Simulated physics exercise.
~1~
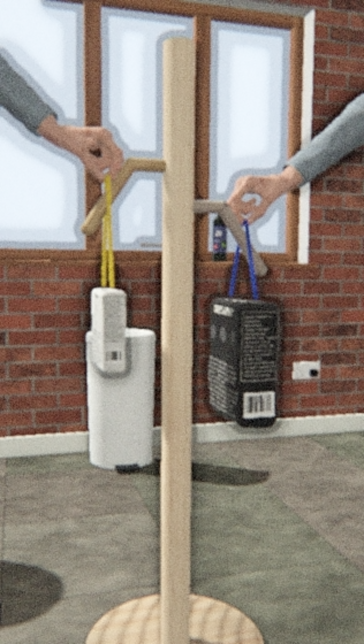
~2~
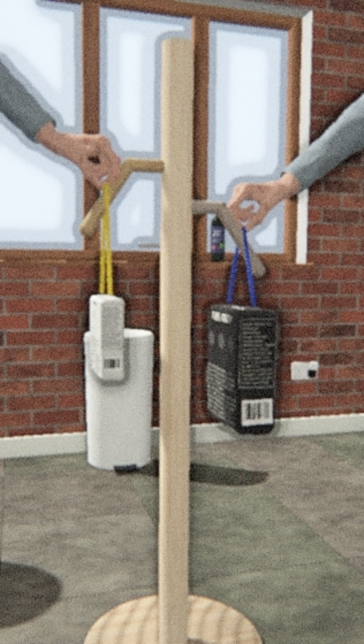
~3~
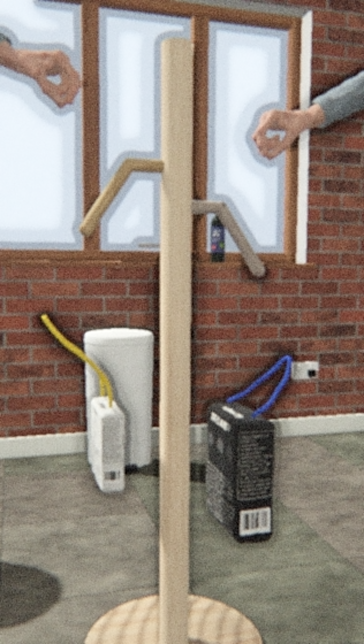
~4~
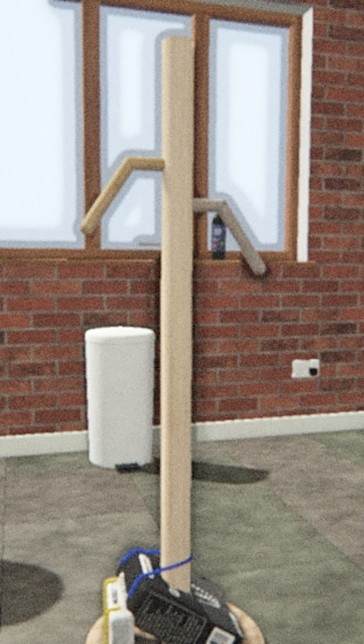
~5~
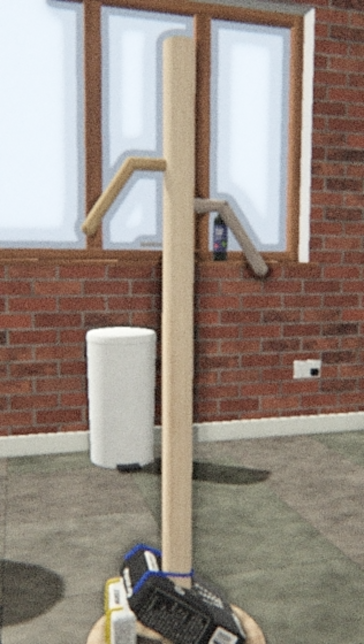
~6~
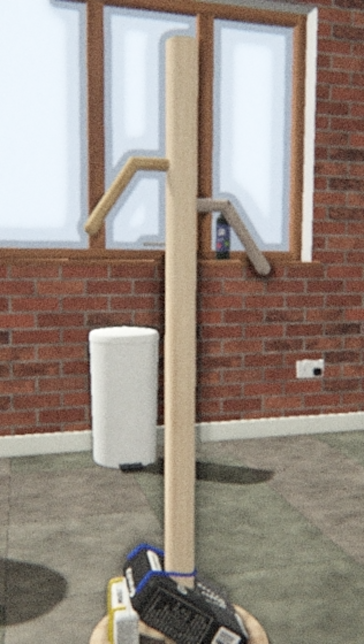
A white pouch and a black bag were held by their loops at the downward-sloping pegs of a wooden coat stand, but when two hands let go, both dropped and ended up on the floor around its base, the black bag leaning.
